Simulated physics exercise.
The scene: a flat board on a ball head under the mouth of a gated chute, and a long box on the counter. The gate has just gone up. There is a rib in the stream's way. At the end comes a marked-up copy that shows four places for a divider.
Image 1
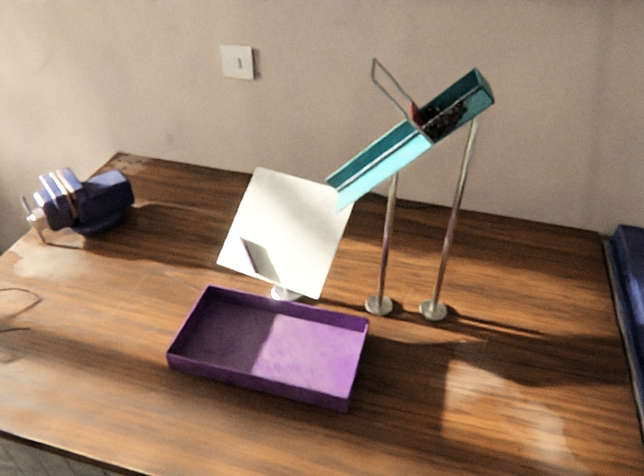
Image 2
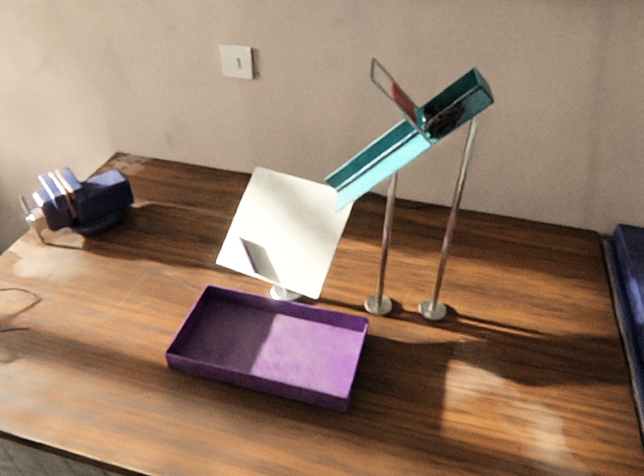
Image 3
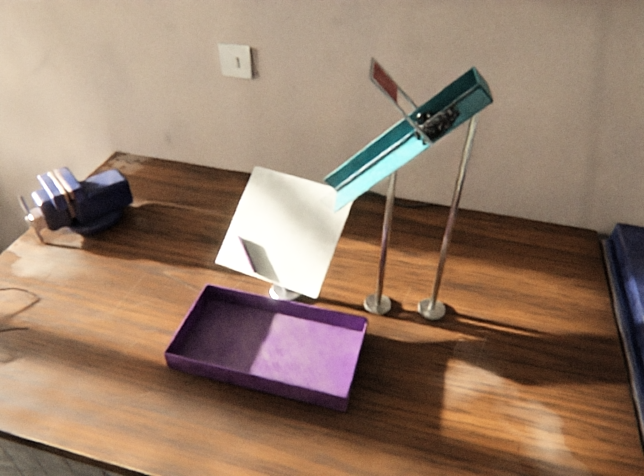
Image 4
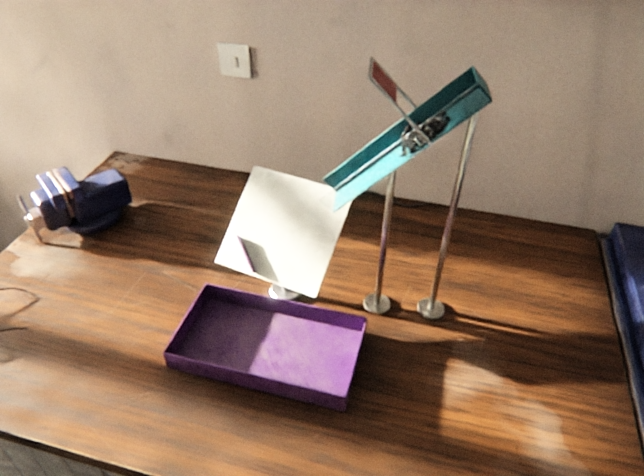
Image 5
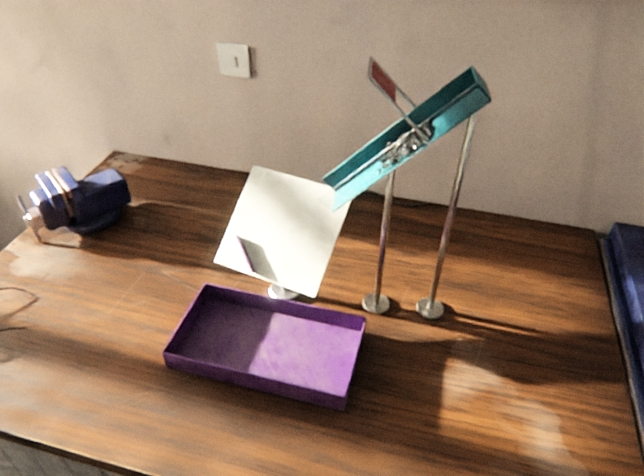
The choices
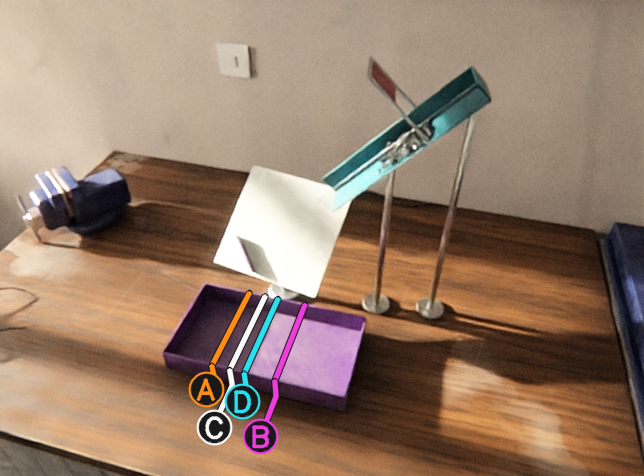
Dark beans sliding slowly down a sloping teal chute after its gate lifts, above a tilted white board and empty purple box.
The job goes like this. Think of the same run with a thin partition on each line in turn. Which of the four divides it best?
C beats the others.
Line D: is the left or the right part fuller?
More lands on the left.
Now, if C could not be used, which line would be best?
That is line A.
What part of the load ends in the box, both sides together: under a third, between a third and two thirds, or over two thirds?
About that: Over two thirds.
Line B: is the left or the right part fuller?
Left.
On the marked copy, line A crosses the front rim at (212, 364); line B crosses the front rim at (275, 380); line C crosses the front rim at (230, 369); line D crosses the front rim at (244, 372).
If A is chosen, of what is caught, roughly a quarter on the left of the divider, the larger part on the right.
If B is chosen, of what is caught, every piece on the left of the divider, not one piece on the right.
If C is chosen, of what is caught, roughly two thirds on the left of the divider, roughly a third on the right.
If D is chosen, of what is caught, almost all on the left of the divider, about a tenth on the right.
